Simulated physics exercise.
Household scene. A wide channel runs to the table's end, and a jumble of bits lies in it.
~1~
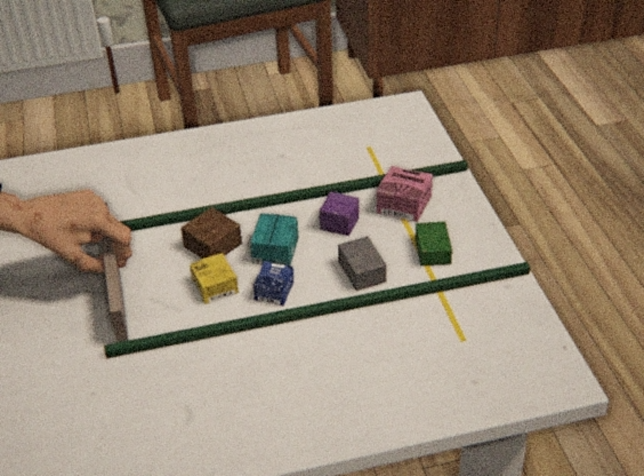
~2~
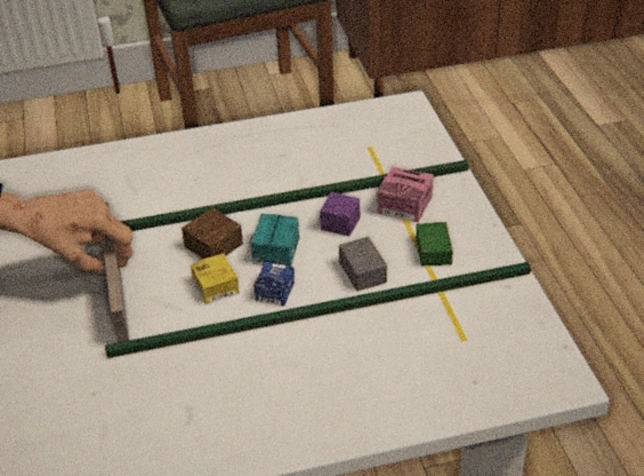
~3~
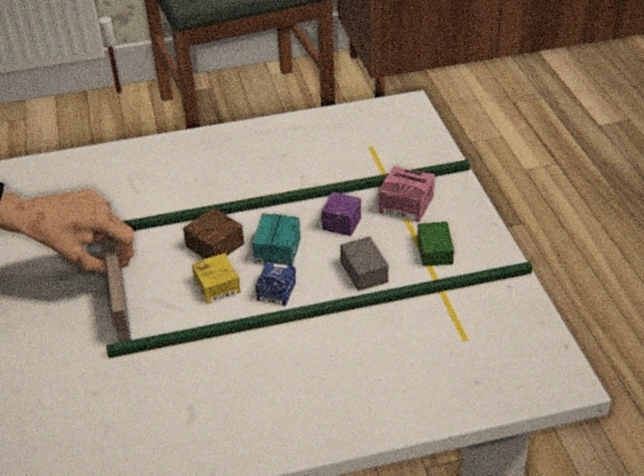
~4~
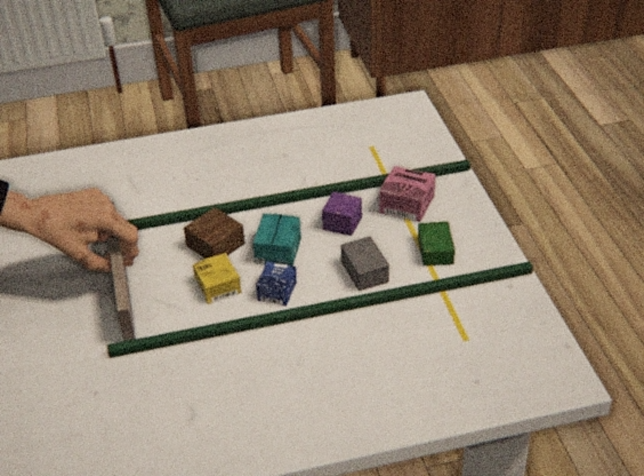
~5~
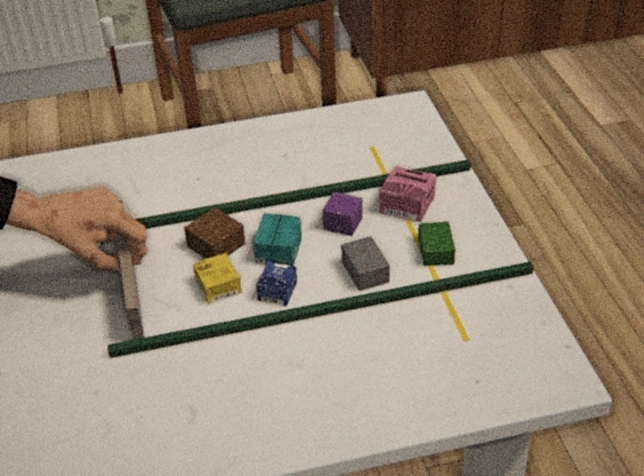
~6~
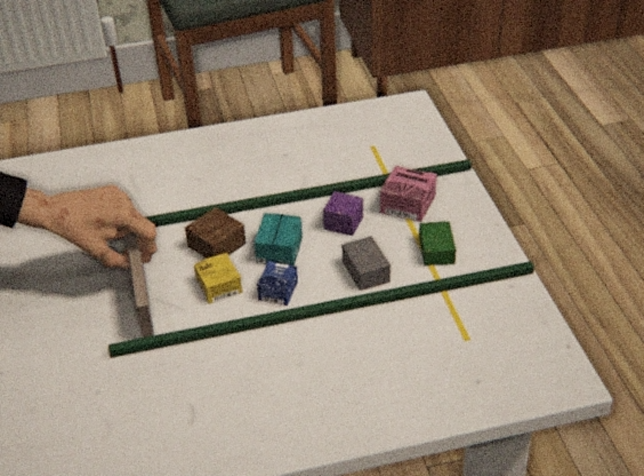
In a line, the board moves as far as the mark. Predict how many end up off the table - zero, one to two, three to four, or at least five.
One to two end up off the table.
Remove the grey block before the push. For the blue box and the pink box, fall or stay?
Looking at the two, the blue box stays up top and the pink box ends up below.
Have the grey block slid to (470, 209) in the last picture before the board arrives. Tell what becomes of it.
Here it goes off.
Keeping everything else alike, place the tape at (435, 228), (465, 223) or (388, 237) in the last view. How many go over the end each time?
It would be 2, 5 and 0.
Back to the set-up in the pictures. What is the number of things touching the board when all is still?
That would be 3 of them.
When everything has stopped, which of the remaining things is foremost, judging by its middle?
Answer: The green block.
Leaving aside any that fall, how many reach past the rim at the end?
That comes to 1 of them.
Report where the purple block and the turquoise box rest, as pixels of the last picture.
Final spots - purple block (453, 183), turquoise box (472, 216).
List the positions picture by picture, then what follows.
In the first frame, green block (433, 244); pink box (405, 194); grey block (362, 264); board (112, 271); tape (411, 233).
In the second frame, pink box (405, 194); yellow box (215, 278).
In the third frame, grey block (364, 263); purple block (342, 214).
In the fourth frame, green block (436, 244); blue box (277, 283).
In the fifth frame, pink box (408, 194); turquoise box (278, 240).
In the sixth frame, green block (437, 244); pink box (409, 194); grey block (366, 263); board (137, 266); tape (414, 232).
Soon after, none off yet; green block at rest near (437, 244); pink box at rest near (409, 194); grey block at rest near (366, 263).
After that, none off yet; green block at rest near (437, 244); pink box moving near (419, 191); grey block displaced a little near (390, 265).
In the end, the number that fall off is one or two; gone, pink box.
